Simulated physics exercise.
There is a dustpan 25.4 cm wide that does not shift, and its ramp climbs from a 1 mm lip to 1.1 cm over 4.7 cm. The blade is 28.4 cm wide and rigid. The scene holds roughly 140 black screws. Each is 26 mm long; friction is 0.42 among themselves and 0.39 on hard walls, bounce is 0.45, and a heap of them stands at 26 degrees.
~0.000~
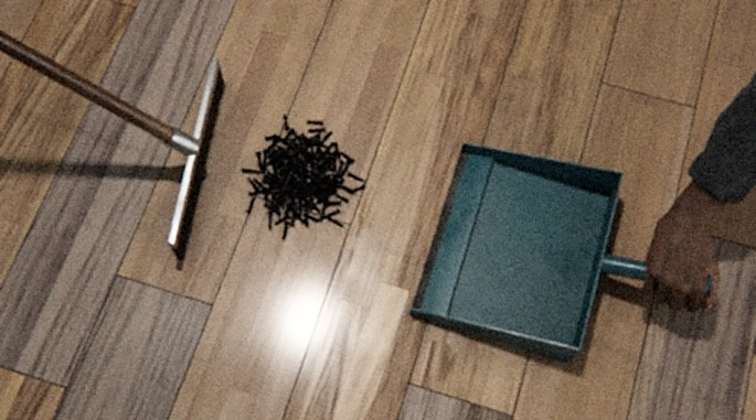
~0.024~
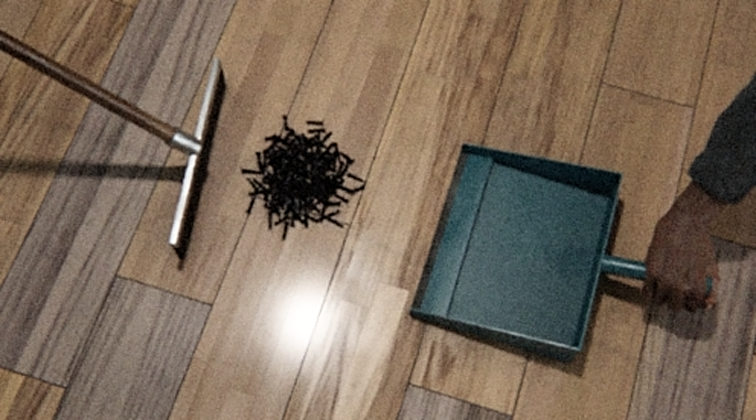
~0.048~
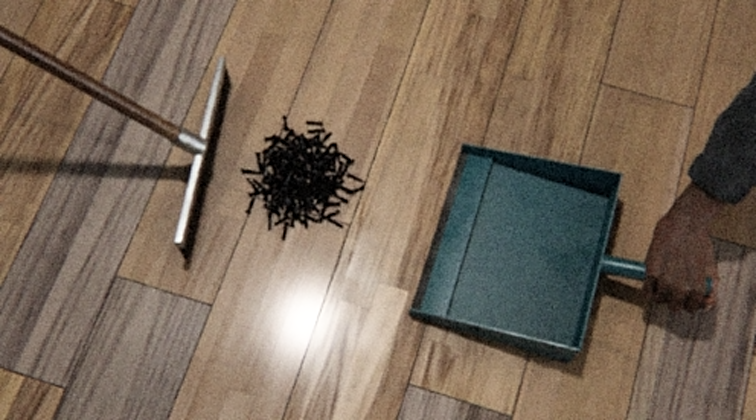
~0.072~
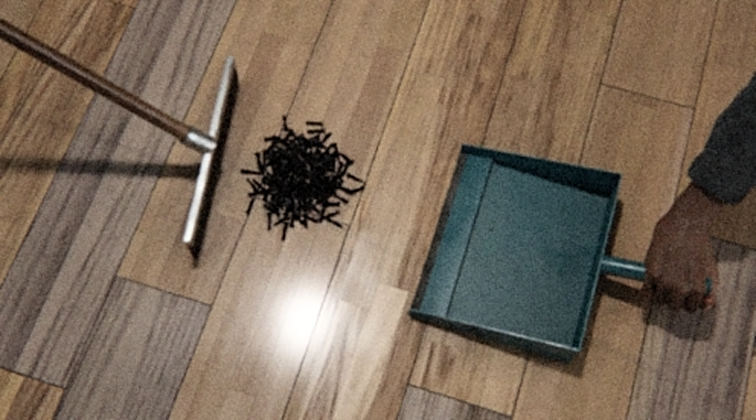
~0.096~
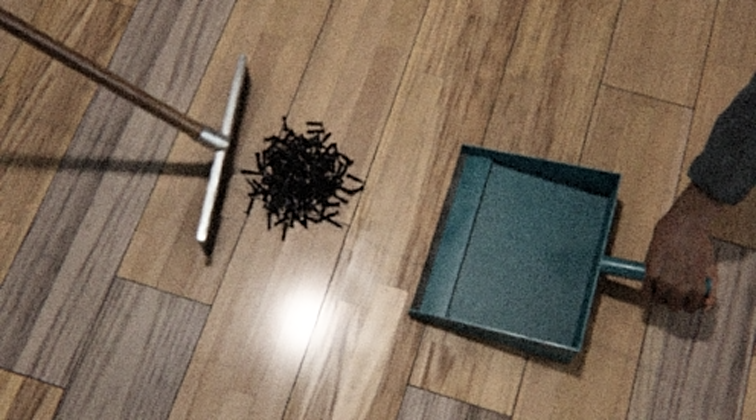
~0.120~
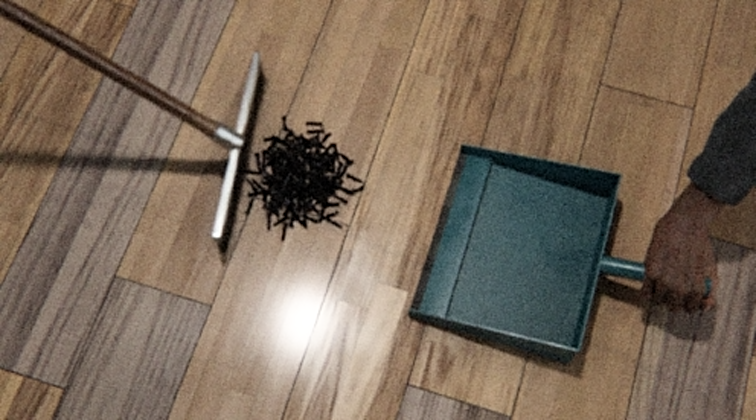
Hand holding a teal dustpan still on a wood floor while a long-handled blade slides right toward a pile of black screws.
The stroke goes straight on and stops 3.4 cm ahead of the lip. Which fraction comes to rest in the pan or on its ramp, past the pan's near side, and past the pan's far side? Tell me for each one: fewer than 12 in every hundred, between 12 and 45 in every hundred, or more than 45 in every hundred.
Result: Pan: A middling portion; near side: A slim portion; far side: A middling portion.
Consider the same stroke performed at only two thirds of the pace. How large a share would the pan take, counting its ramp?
Roughly 15 in a hundred.
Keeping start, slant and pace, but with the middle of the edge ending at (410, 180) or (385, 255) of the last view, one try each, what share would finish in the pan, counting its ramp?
Some 45 and 40 per cent.
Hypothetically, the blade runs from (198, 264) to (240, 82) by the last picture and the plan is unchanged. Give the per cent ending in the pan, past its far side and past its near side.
You'd see pan at 10, far at 0 and near at 0.
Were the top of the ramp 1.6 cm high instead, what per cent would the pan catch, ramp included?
Something like 25 per cent, ramp included.
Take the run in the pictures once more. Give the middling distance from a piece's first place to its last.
Some 22 cm.
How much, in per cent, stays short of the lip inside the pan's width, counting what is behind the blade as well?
That comes to near 40 percent.
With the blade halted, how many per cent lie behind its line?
Some 0 percent, give or take.
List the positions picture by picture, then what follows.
In the first picture, blade from (173, 244) to (216, 64), moved 0.0 cm, 0 of the pieces shifted so far; middle of the pieces at (300, 175); pan at (527, 256).
In the second picture, blade from (174, 244) to (218, 64), moved 0.3 cm, 0 of the pieces shifted so far; middle of the pieces at (300, 175).
In the third picture, blade from (180, 243) to (223, 64), moved 1.0 cm, 0 of the pieces shifted so far; middle of the pieces at (300, 176).
In the fourth picture, blade from (189, 242) to (231, 63), moved 2.3 cm, 0 of the pieces shifted so far; middle of the pieces at (300, 176).
In the fifth picture, blade from (202, 240) to (243, 61), moved 4.0 cm, 0 of the pieces shifted so far; middle of the pieces at (300, 176).
In the sixth picture, blade from (218, 238) to (258, 59), moved 6.1 cm, 0 of the pieces shifted so far; middle of the pieces at (299, 176); pan at (526, 257). Its pace works out near 0.88 m/s, heading 27 degrees away from the viewer's side.
Then, at 0.28 s, middle of the blade 17 cm from the lip; 0 % over the lip, far side 5 %, near side 0 %.
After 0.38 s, middle of the blade 9 cm from the lip; 0 % over the lip, far side 20 %, near side 0 %.
After 0.62 s, middle of the blade 6 cm from the lip; 30 % over the lip, far side 30 %, near side 0 %.
In the end, at 1.5 s, pan 30 %, near side 0 %, far side 30 %, in front of the lip or behind the blade 40 %.
